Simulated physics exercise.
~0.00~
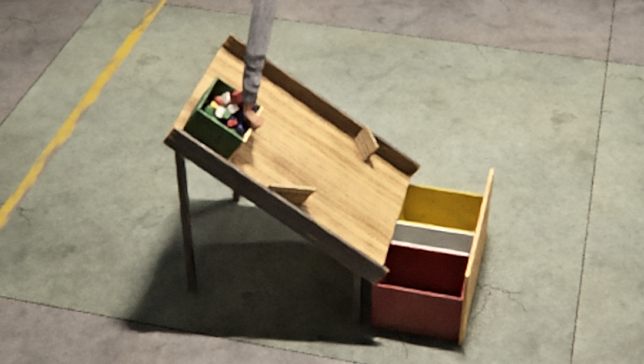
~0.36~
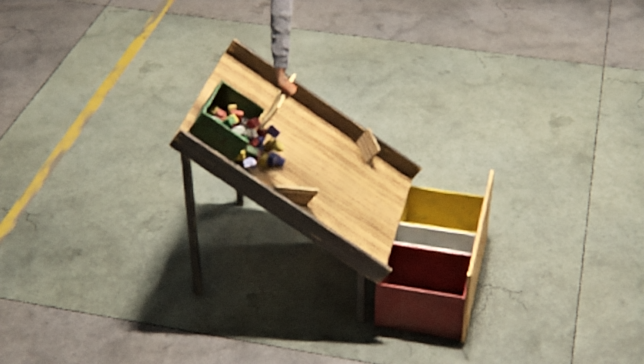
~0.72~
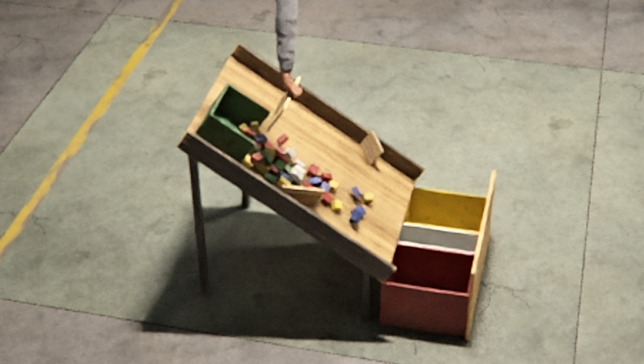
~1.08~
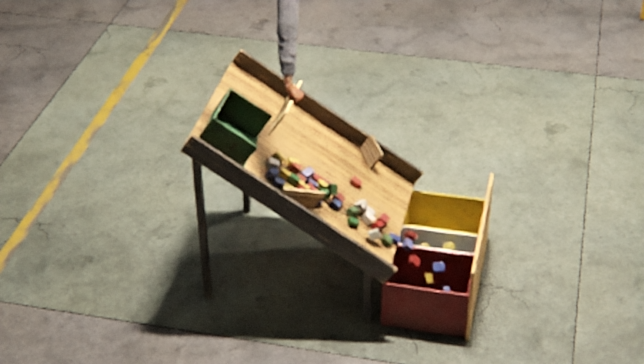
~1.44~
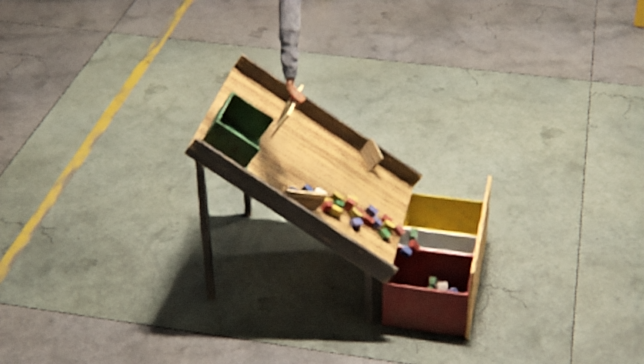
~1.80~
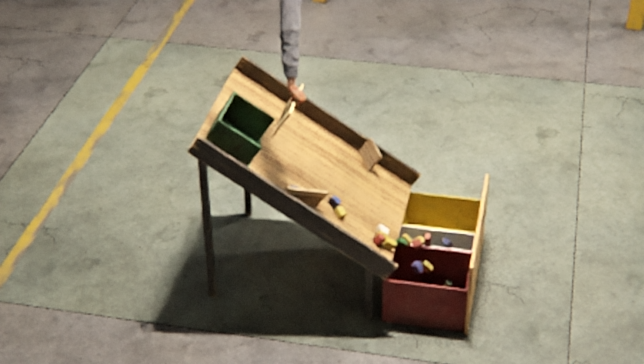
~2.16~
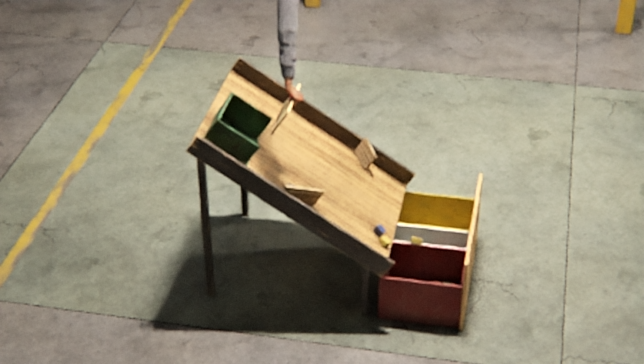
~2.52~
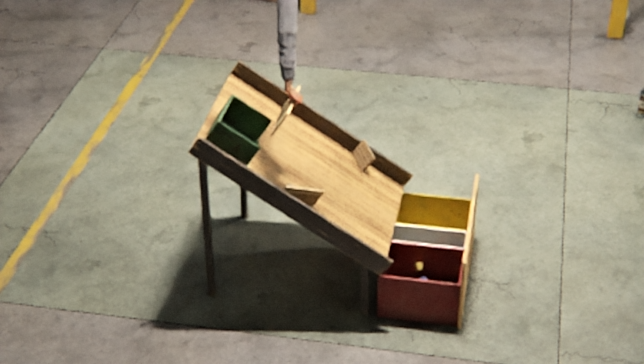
The clip opens on a sloping wooden table with a green pen of colourful toy bricks at its upper left, where a grey-sleeved arm reaches down to a small gate. The hand shifts the gate right, clear of the pen, and the bricks begin spilling out. They scatter down the incline, many bunching around the lower angled board before tumbling on to the right. The leading bricks drop off the bottom edge toward the tubs, and the rest follow in a thinning stream. By the end the slope looks nearly bare, with bricks having fallen mostly into the near red tote and the white one behind it, while the hand stays at the gate.
